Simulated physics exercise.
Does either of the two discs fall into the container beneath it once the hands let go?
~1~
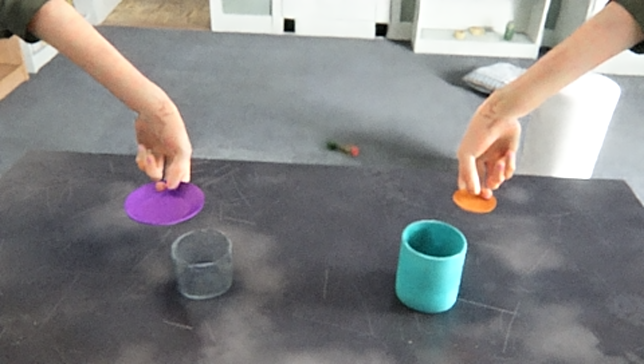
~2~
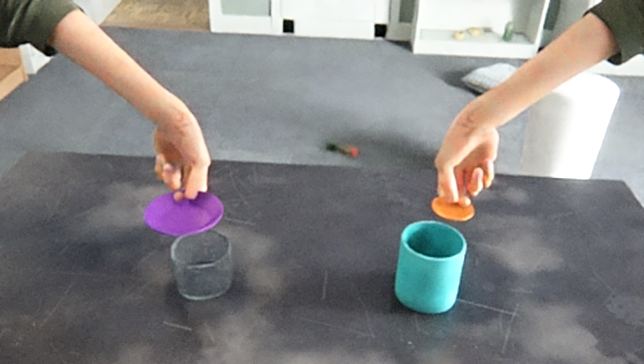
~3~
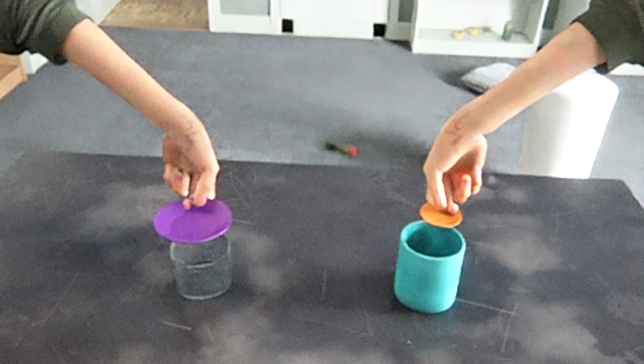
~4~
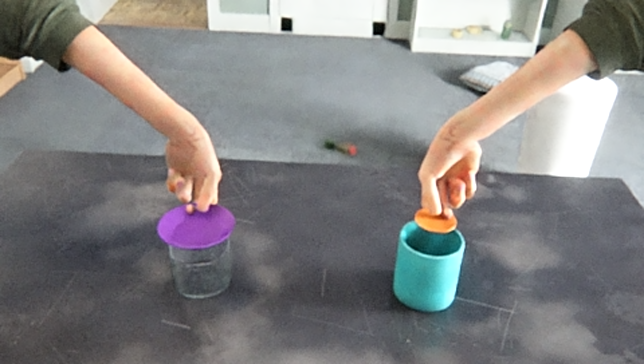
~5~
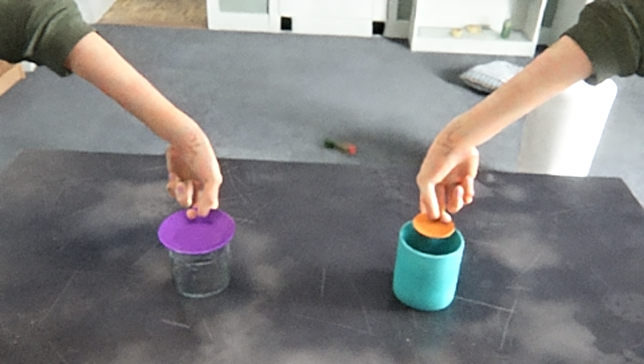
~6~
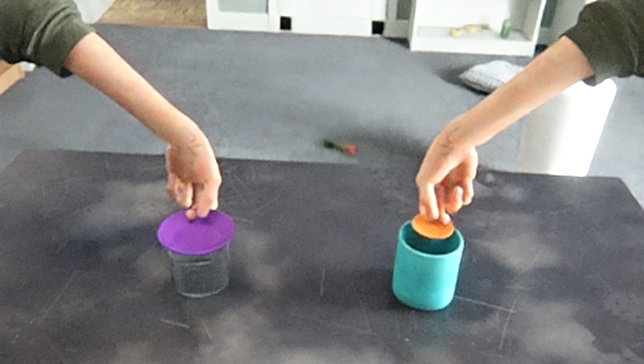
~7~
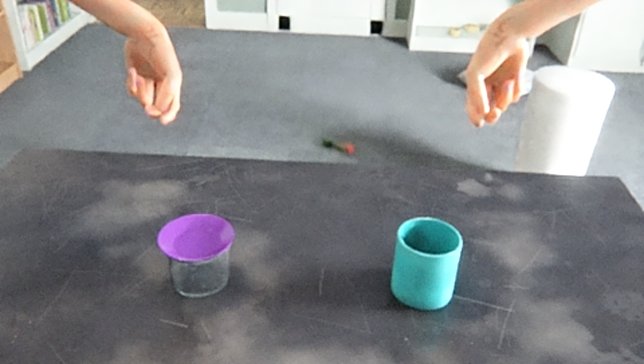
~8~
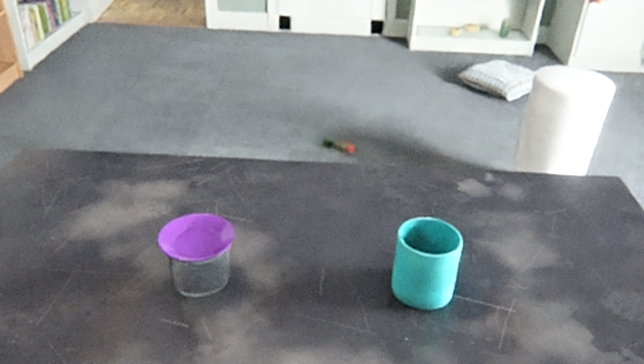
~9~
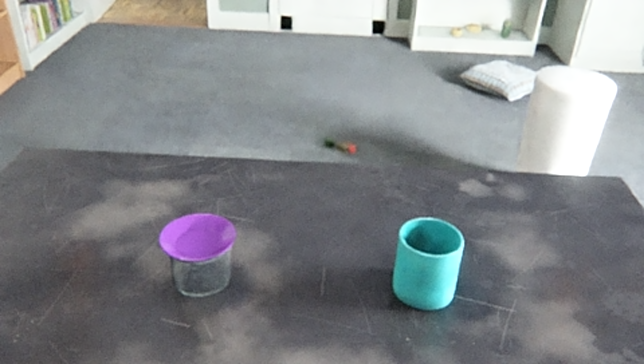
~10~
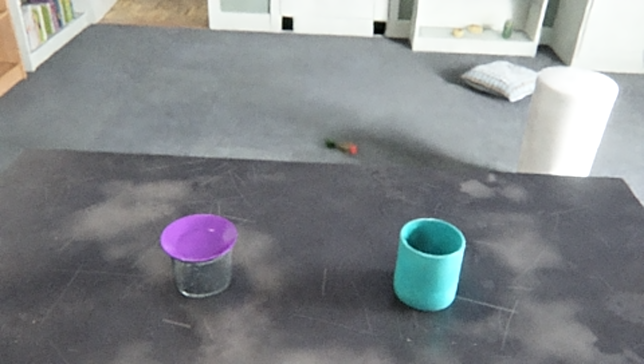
Yes, the orange disc drops inside the teal cup. The purple disc does not fall in and rests on the rim of the glass, covering its opening.
